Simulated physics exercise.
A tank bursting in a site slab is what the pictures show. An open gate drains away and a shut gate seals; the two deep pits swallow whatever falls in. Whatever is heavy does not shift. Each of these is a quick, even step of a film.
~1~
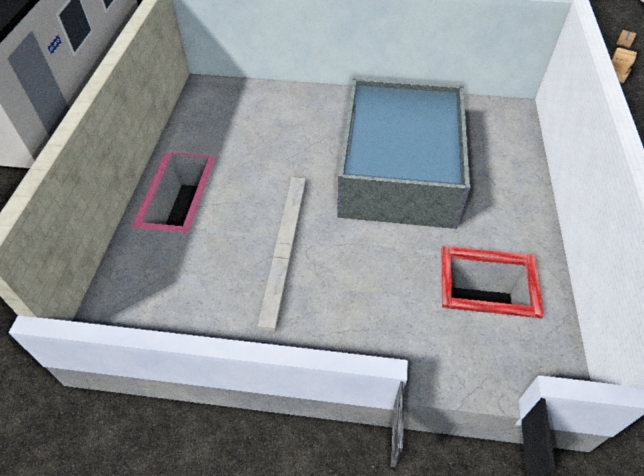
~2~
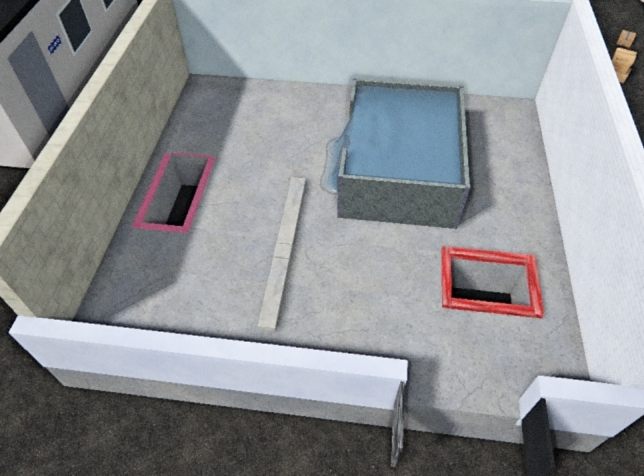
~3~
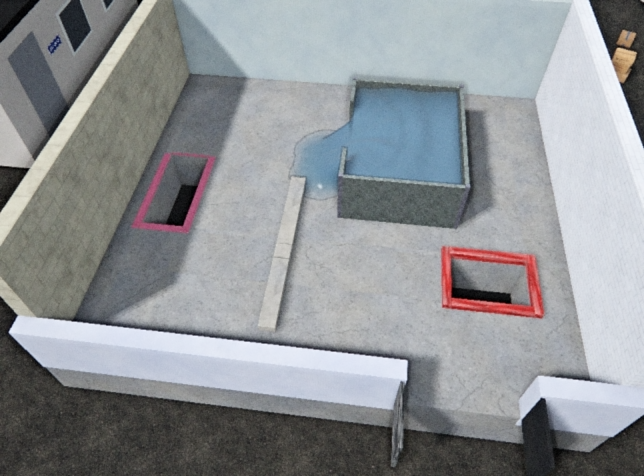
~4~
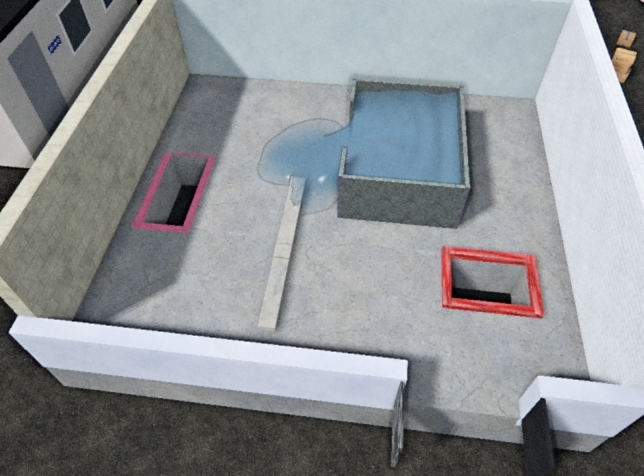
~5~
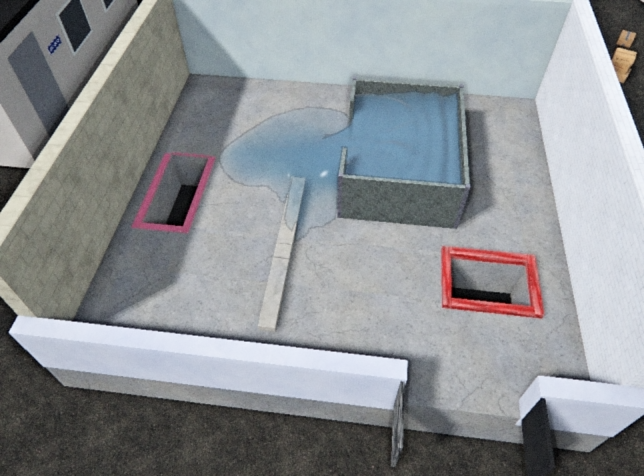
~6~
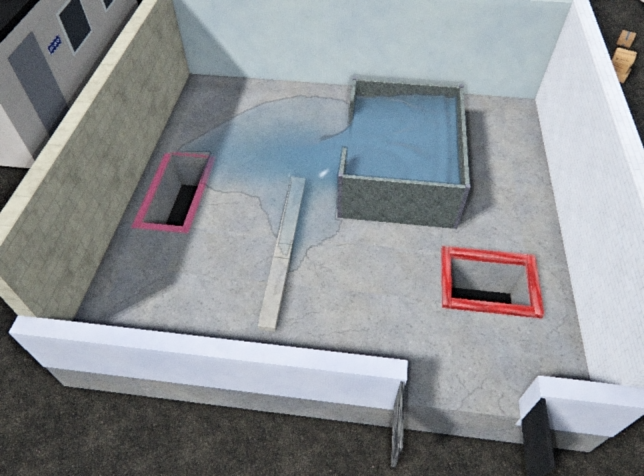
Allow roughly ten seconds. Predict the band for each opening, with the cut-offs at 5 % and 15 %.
Prediction: The gate falls below 5 %; the pink pit falls above 15 %; the red pit falls below 5 %.
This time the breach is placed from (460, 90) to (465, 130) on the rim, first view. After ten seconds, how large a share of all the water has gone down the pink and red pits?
Pink 14 %, red 12 %.
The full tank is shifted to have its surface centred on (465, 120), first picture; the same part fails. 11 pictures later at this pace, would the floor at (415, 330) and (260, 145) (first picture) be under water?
I'd say the first one's left untouched and the second one's soaked.
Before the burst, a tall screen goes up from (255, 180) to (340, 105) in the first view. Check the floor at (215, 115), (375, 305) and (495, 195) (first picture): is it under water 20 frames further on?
Point by point: First spared, next swamped, last spared.
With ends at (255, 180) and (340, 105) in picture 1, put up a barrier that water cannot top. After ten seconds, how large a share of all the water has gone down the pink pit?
Share, pink pit - 20 in a hundred.
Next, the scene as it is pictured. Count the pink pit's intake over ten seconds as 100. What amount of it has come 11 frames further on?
Around 25 percent.
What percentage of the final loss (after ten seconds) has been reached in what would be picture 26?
It comes to around 45 per cent.
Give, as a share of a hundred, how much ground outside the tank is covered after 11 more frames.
I reckon around 45 %.
A moment on, water covers 35 % of the floor; the gate 0 %, the pink pit 5 %, the red pit 0 %.
Next, water covers 45 % of the floor; the gate 0 %, the pink pit 13 %, the red pit 0 %.
Then, water covers 50 % of the floor; the gate 0 %, the pink pit 22 %, the red pit 0 %.
Later, water covers 70 % of the floor; the gate 0 %, the pink pit 37 %, the red pit 0 %.
In the end, water covers 95 % of the floor; the gate 1 %, the pink pit 49 %, the red pit 0 %.
